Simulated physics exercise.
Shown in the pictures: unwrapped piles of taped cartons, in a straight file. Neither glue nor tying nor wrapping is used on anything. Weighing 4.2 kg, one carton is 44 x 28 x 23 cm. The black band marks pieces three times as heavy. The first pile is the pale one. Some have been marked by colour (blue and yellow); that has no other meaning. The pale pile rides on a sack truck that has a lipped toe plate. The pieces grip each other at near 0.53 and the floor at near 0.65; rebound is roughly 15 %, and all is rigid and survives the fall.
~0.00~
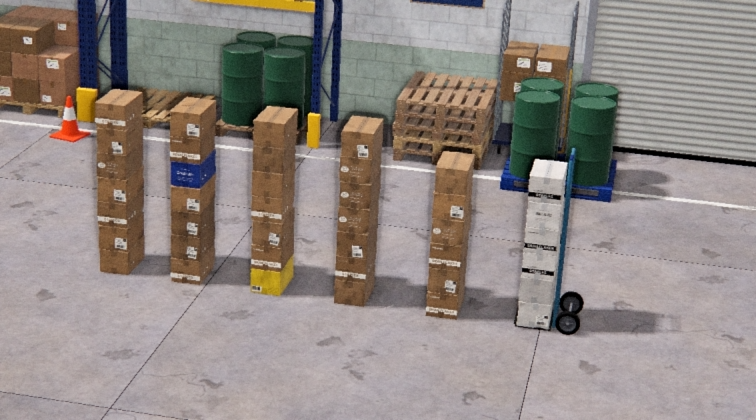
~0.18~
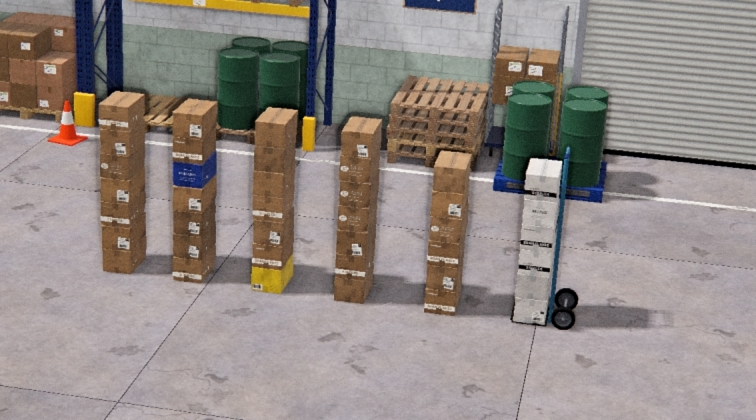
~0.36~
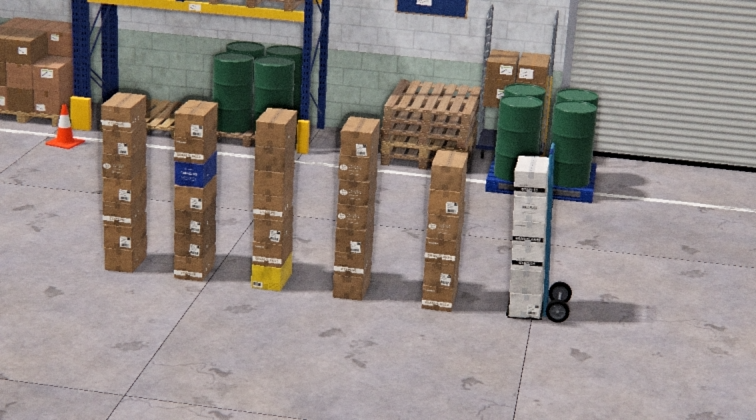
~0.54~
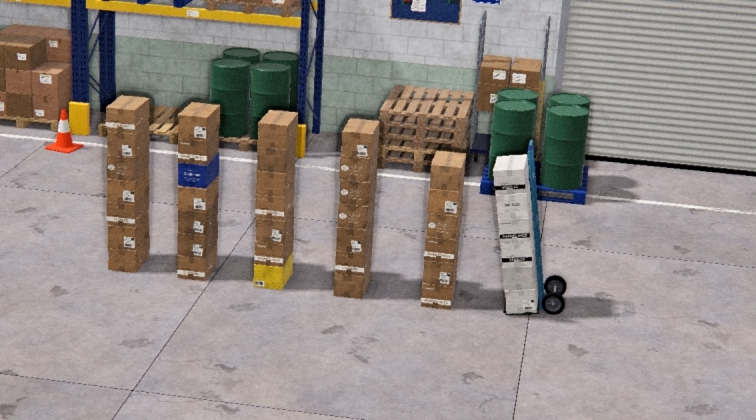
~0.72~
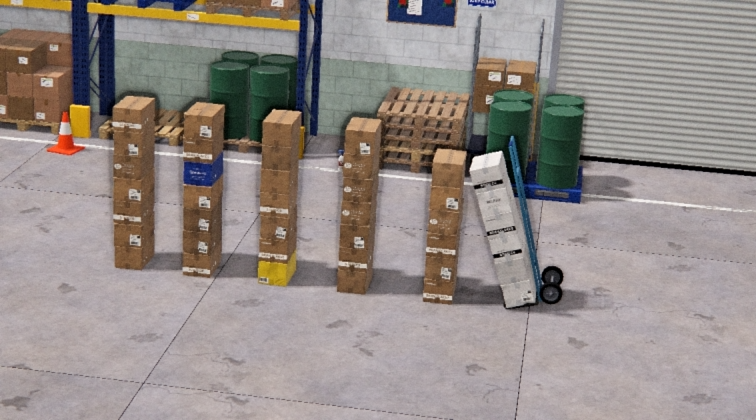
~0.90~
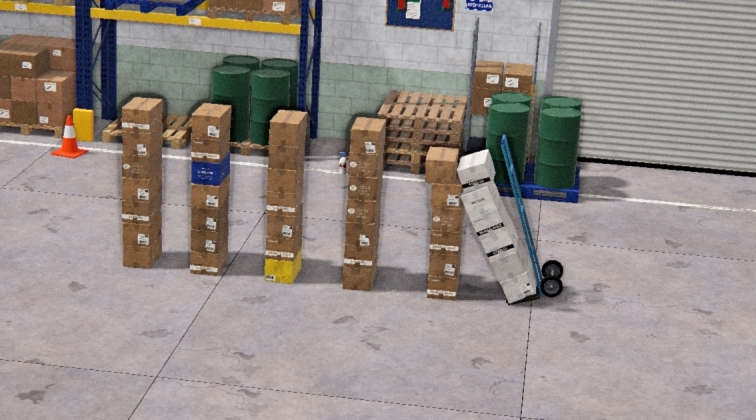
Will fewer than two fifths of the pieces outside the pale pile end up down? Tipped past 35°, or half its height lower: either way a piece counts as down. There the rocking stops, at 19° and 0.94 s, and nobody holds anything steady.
No, more than two fifths.
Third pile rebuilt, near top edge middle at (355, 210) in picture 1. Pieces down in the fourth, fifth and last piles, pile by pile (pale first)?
The tally would be fourth 7, then fifth 7, then last 7.
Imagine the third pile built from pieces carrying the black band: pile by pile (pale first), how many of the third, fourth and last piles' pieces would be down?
Pieces down: Third pile 7, fourth pile 6, last pile 7.
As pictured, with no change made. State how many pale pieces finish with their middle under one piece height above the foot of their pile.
The count is 2.
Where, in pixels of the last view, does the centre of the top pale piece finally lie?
Somewhere about (365, 234).
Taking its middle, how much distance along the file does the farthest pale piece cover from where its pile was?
I'd put it at close to 160 cm.
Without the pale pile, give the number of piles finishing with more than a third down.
Counted up, you get 5.
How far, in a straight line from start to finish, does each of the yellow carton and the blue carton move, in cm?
Yellow ends up 10 cm away; blue ends up 150 cm away.
Around 2.04 s, 6 of the pale pile down; 6 of the 34 other cartons down.
Around 3.10 s, 6 of the pale pile down; 27 of the 34 other cartons down; yellow carton tipped 44°; blue carton tipped 30°, 17 cm lower.
Finally (4.6 s), 6 of the pale pile down; 34 of the 34 other cartons down; blue carton tipped 46°, 68 cm lower; yellow carton tipped 44°. That is 100 per cent. Seen by the last camera, middles, blue carton near (82, 218), yellow carton near (272, 257).
